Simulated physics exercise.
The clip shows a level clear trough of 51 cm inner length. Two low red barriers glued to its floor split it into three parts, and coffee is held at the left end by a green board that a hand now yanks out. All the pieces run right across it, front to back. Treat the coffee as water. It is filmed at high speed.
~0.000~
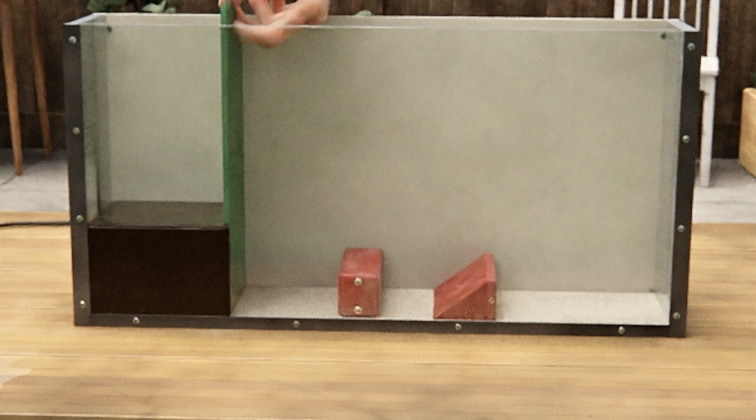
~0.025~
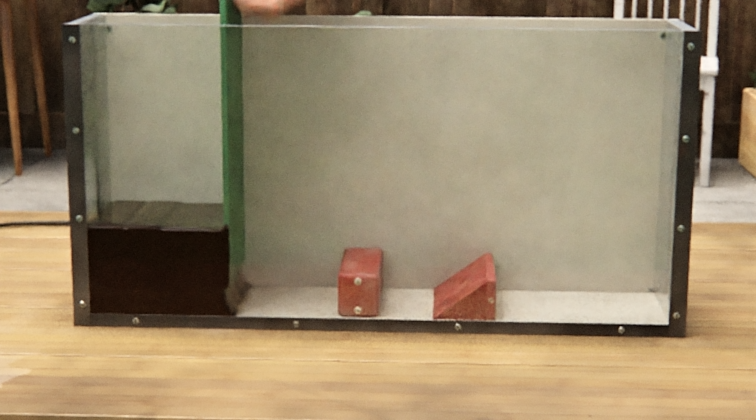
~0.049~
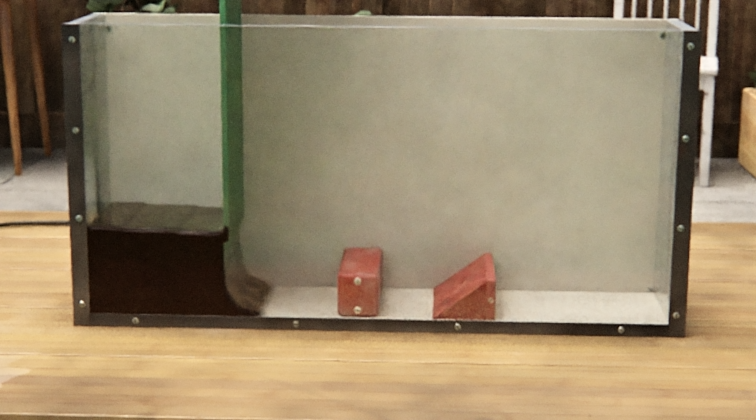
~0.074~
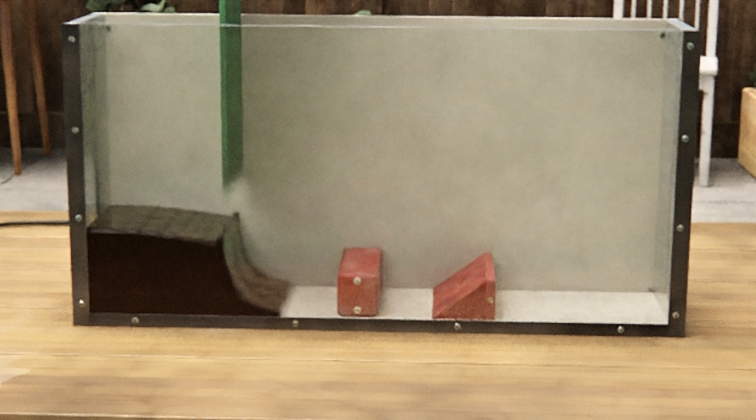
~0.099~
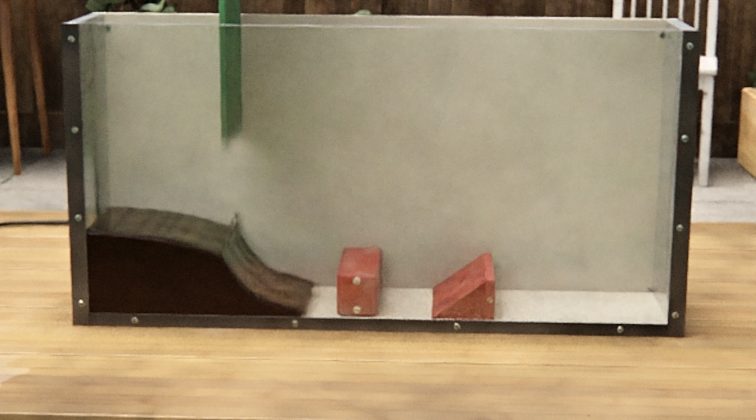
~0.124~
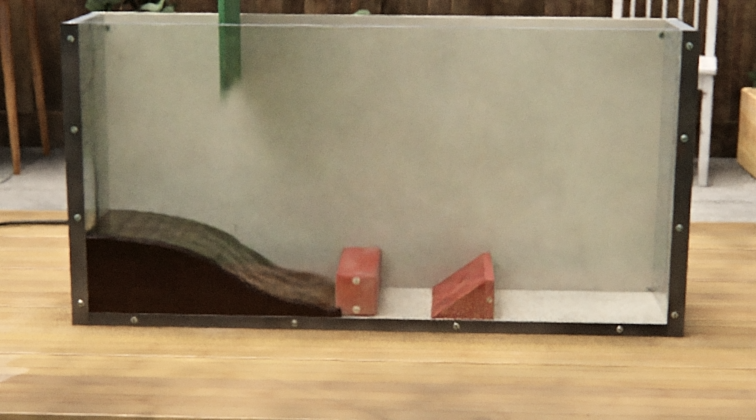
Dark brown liquid sits behind a green board at the left of a clear, dark-framed tank on a wooden table, seen from the front by a still camera. Two red pieces, a block and a ramped wedge, stand on the pale floor right of the board, with a white chair behind. A hand at the top pulls the board upward, and the liquid slumps rightward in a lengthening slope, its front reaching the block.
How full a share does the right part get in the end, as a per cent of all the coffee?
About 4 per cent.
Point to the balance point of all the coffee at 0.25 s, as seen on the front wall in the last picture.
Around (215, 284).
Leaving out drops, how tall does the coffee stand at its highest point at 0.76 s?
Roughly 5.5 cm up.
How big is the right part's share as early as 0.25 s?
Near 0 in a hundred.
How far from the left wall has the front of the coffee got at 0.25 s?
About 22 cm.
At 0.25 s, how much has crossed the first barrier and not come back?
Some 0 per cent.
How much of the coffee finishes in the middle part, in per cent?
Near 16 in a hundred.
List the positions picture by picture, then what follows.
In the first picture, the surface at the left wall is at (95, 226); the front along the floor is at (224, 313); the board's lower edge is at (228, 314); the first barrier (broad) has its top at (358, 276); the second barrier (ramped) has its top at (492, 283).
In the second picture, the surface at the left wall is at (95, 226); the front along the floor is at (235, 313); the board's lower edge is at (227, 285).
In the third picture, the surface at the left wall is at (94, 228); the front along the floor is at (255, 313); the board's lower edge is at (226, 239).
In the fourth picture, the surface at the left wall is at (94, 230); the front along the floor is at (279, 313); the board's lower edge is at (225, 192).
In the fifth picture, the surface at the left wall is at (94, 233); the front along the floor is at (306, 313); the board's lower edge is at (224, 144).
In the sixth picture, the surface at the left wall is at (93, 236); the front along the floor is at (333, 314); the board is clear.
Then, 0.25 s in, the shares are 100, 0 and 0 per cent from left to right.
Then, 0.43 s in, the shares are 86, 14 and 0 per cent from left to right.
Then, 0.76 s in, the shares are 83, 12 and 5 per cent from left to right.
Finally, the split from left to right is 79, 16 and 5 per cent.
